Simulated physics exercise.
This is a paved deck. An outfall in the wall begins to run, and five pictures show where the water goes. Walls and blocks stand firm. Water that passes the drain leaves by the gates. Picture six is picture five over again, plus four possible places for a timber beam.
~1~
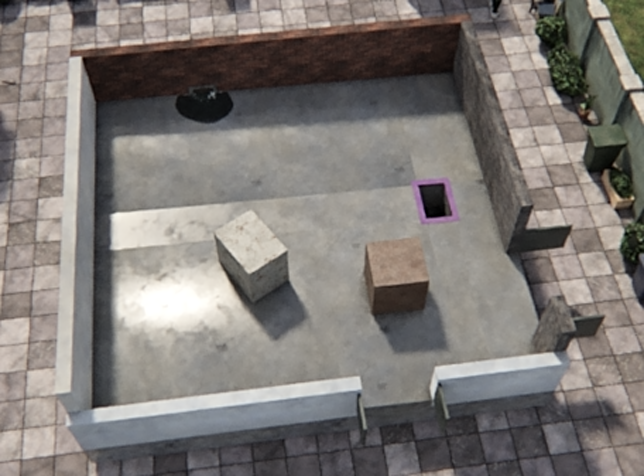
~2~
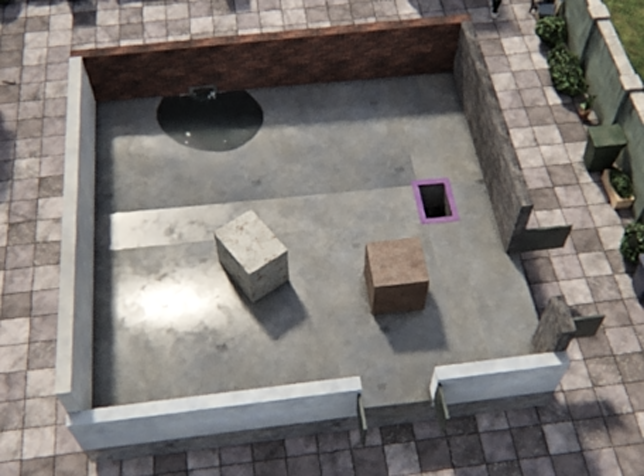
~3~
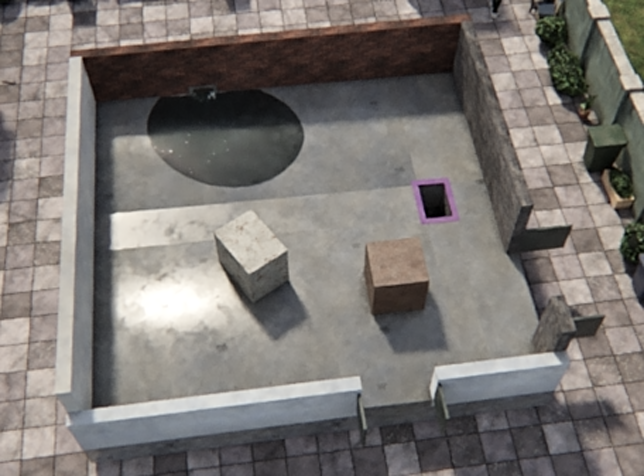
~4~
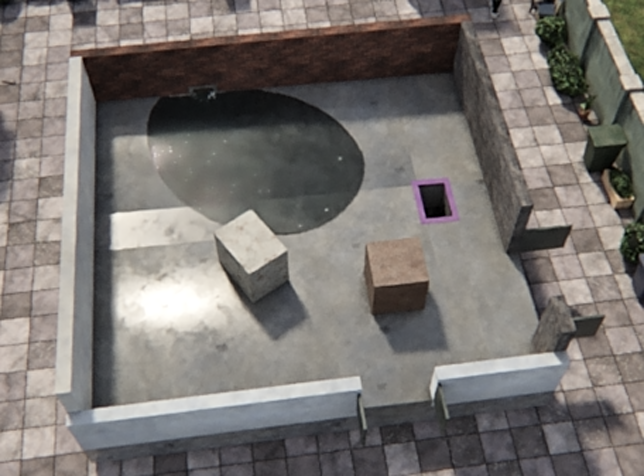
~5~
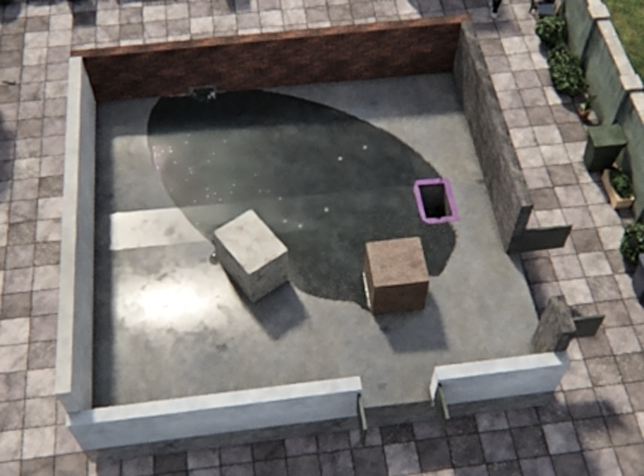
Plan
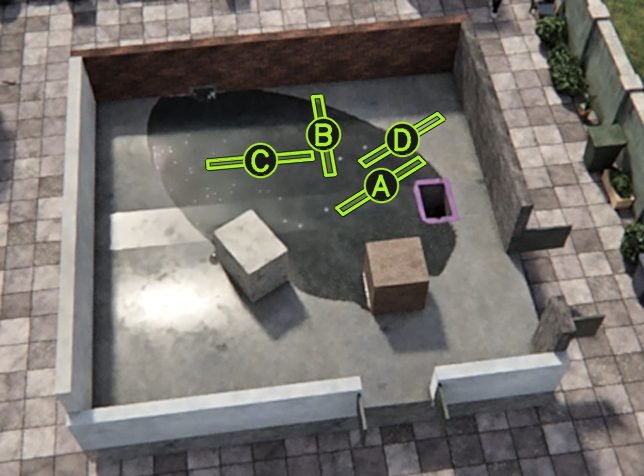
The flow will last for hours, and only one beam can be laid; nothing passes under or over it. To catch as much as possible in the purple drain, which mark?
C.
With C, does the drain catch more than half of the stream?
No.
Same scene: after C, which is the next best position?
Position D.
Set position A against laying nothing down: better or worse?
Worse.
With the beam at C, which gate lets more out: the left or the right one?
More leaves on the right.
In lime, A from (339, 211) to (421, 160); B from (330, 175) to (316, 96); C from (207, 164) to (312, 155); D from (362, 163) to (440, 116).
With A, about 4 % of the stream goes into the purple drain, about 95 % out by the gates.
With B, about 6 % of the stream goes into the purple drain, about 93 % out by the gates.
With C, about 27 % of the stream goes into the purple drain, about 71 % out by the gates.
With D, about 17 % of the stream goes into the purple drain, about 82 % out by the gates.
